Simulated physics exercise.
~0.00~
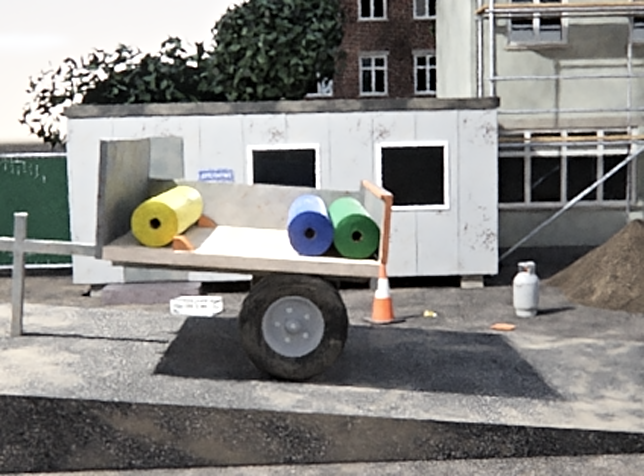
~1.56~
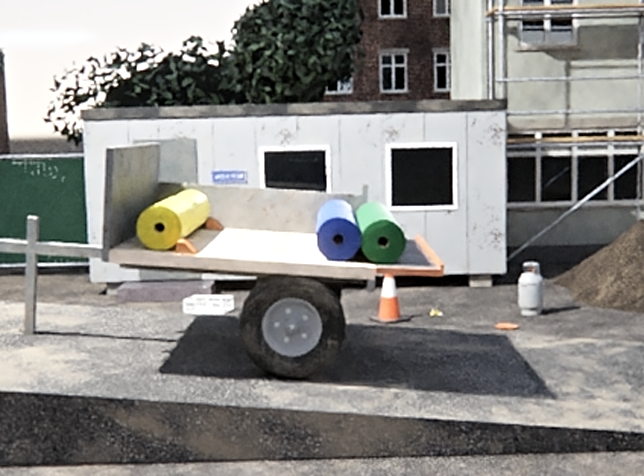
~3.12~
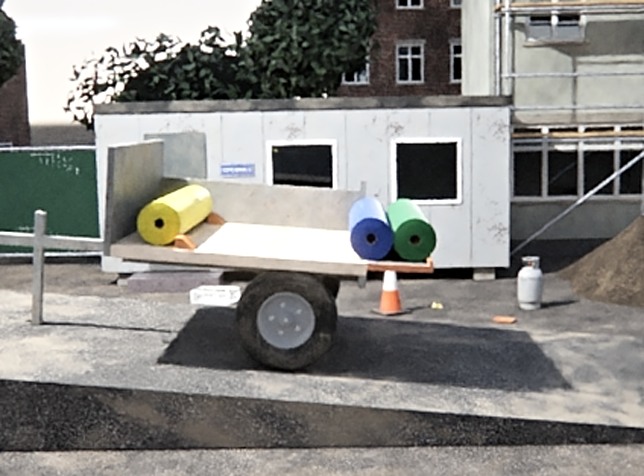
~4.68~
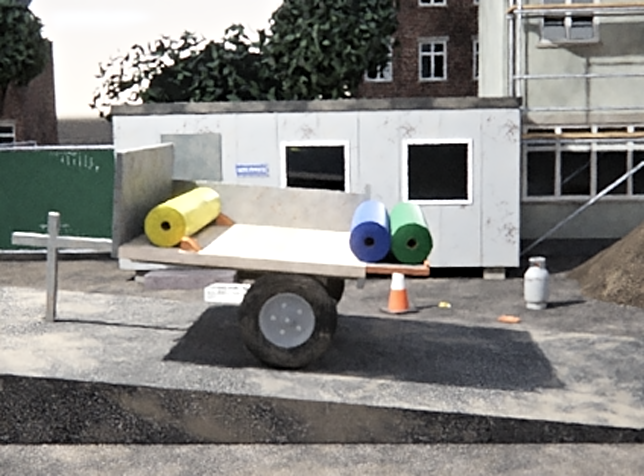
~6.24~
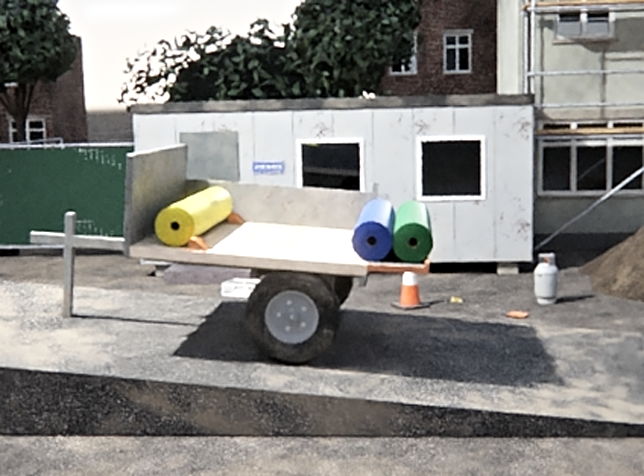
On a sloped trailer, the tailgate drops and blue and green rolls roll right onto it, stopping there.
